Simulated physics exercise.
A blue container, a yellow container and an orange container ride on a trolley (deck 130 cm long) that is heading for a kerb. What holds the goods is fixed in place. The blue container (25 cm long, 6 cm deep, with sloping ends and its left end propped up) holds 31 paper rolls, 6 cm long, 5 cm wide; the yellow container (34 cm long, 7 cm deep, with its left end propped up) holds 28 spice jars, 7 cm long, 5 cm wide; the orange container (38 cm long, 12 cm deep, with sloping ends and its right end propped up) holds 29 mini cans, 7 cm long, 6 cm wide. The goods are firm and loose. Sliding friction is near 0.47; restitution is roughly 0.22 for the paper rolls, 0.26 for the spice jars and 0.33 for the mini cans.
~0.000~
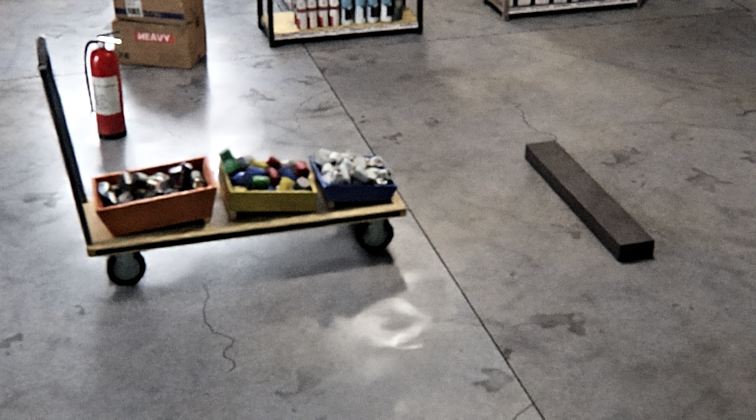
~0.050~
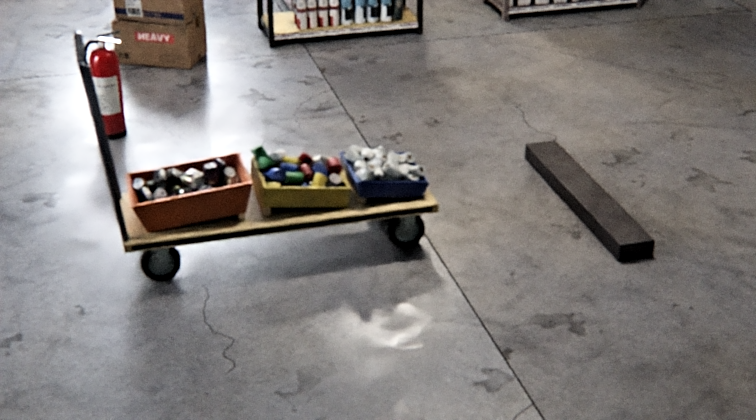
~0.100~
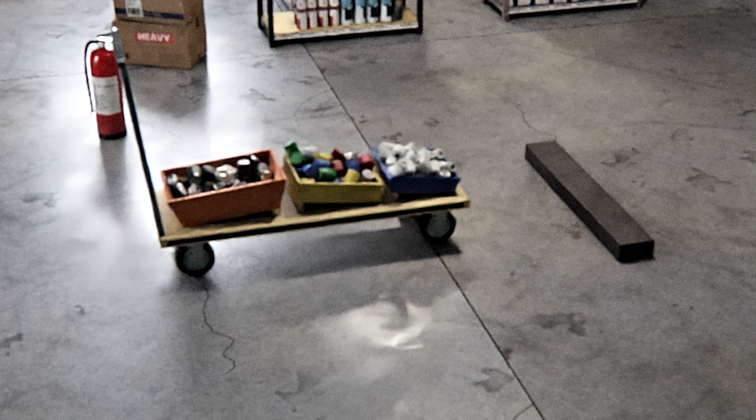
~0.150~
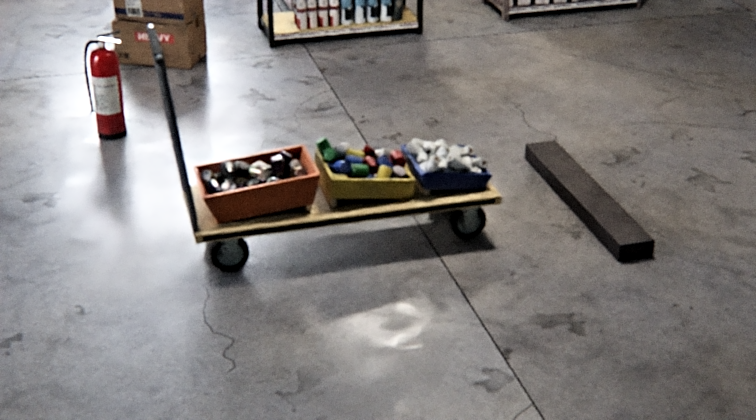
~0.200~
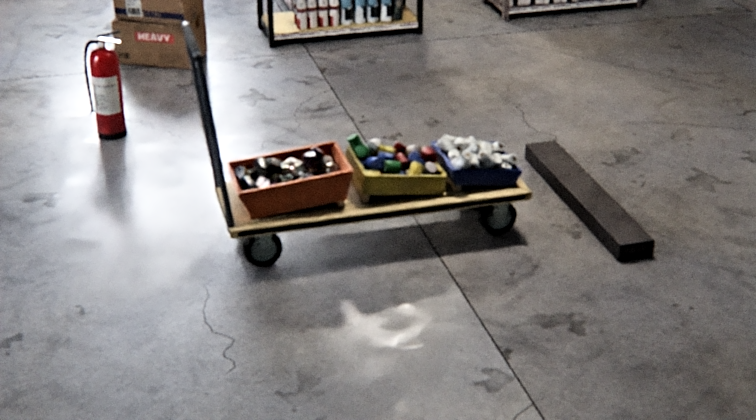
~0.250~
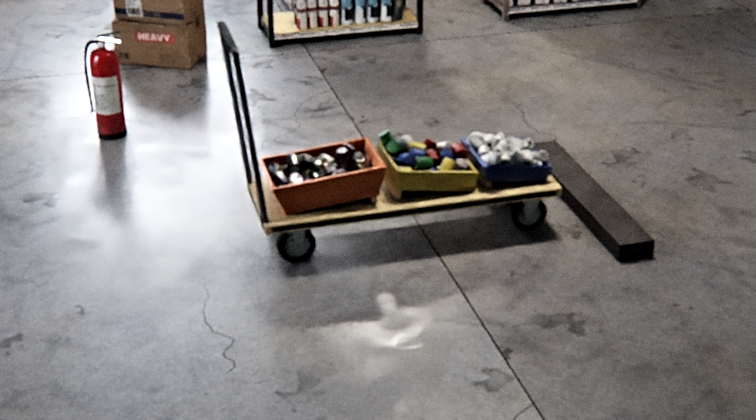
Flatbed trolley carrying orange, yellow and blue containers of small loose items rolling right across a concrete floor towards a dark kerb.
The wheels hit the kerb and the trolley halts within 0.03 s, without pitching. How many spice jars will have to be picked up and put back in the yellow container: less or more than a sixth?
It sheds more than a sixth of them.
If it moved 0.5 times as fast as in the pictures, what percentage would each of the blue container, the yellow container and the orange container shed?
In that case blue container 20, yellow container 10, orange container 0 per cent.
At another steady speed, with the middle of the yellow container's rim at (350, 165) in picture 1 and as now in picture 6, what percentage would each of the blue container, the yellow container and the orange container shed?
In that case blue container 20, yellow container 10, orange container 0 per cent.
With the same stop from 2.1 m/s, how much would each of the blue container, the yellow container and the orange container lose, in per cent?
Then blue container 40, yellow container 20, orange container 0 per cent.
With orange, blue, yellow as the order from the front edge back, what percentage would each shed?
Then blue container 50, yellow container 40, orange container 10 per cent.
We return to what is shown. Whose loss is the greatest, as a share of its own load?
It is the blue container.
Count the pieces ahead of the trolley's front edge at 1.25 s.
Some 14 pieces.
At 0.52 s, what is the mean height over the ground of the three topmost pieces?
Some 56 cm up.
After 0.30 s, the wheels strike.
After 0.40 s, the blue container is down by 5 of 31, the yellow container is down by 4 of 28 and the orange container is down by 1 of 29.
After 0.52 s, the blue container is down by 12 of 31, the yellow container is down by 9 of 28 and the orange container is down by 3 of 29.
After 0.75 s, the blue container is down by 15 of 31, the yellow container is down by 9 of 28 and the orange container is down by 4 of 29.
When it is over (at 1.25 s), the blue container is down by 15 of 31, the yellow container is down by 9 of 28 and the orange container is down by 4 of 29. Asked share, 9 of 28, 32 per cent.
